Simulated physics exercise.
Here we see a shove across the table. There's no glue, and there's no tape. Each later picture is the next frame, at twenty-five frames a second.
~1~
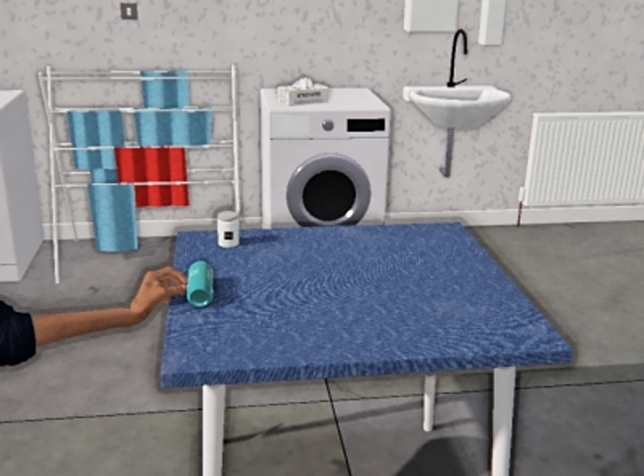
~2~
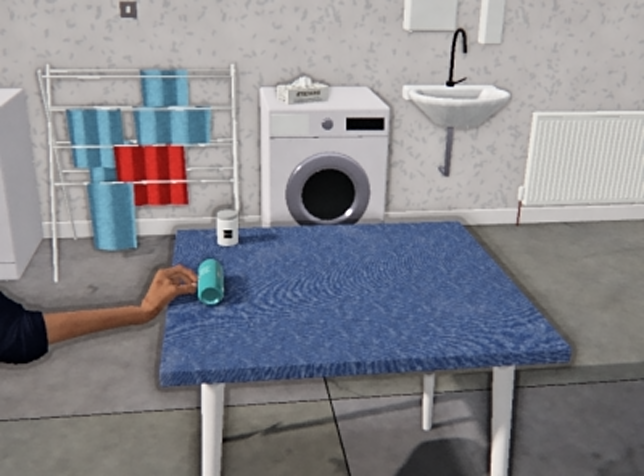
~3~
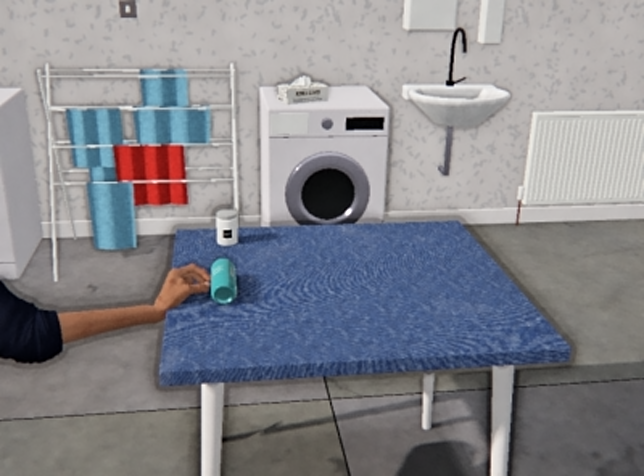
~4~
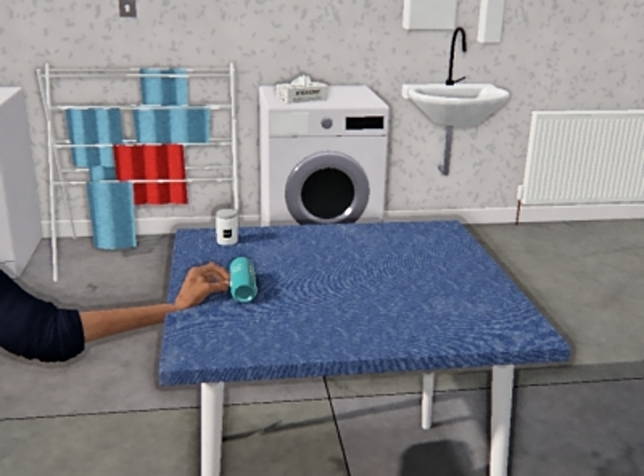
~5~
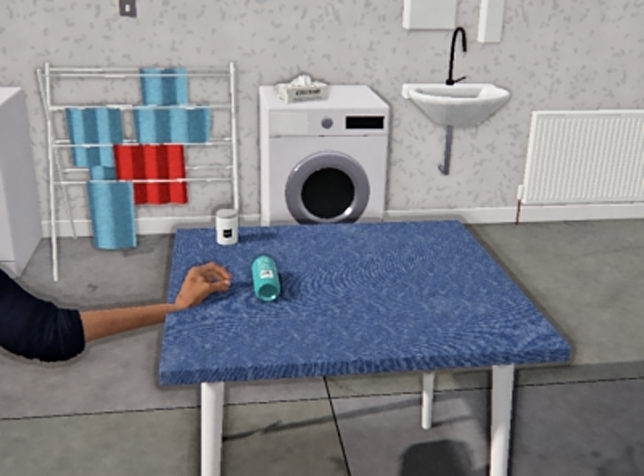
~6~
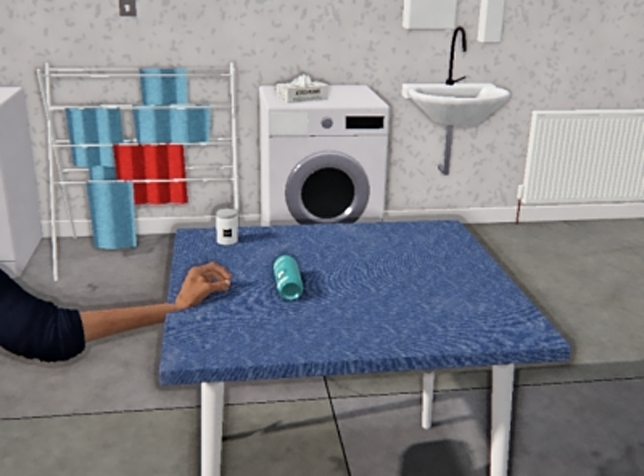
A turquoise can lying on its side is pushed rightward by a hand across a blue table, then rolls a little farther as the hand stays behind, with a white container nearby and a washing machine in the background.
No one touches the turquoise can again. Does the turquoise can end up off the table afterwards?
Pretty sure it is gone from up there, you know.
Then, 0.40 s later than the last frame, turquoise can moved well along near (483, 269).
Then, 0.90 s later than the last frame, turquoise can now off the table.
When it is over, off the table, turquoise can.
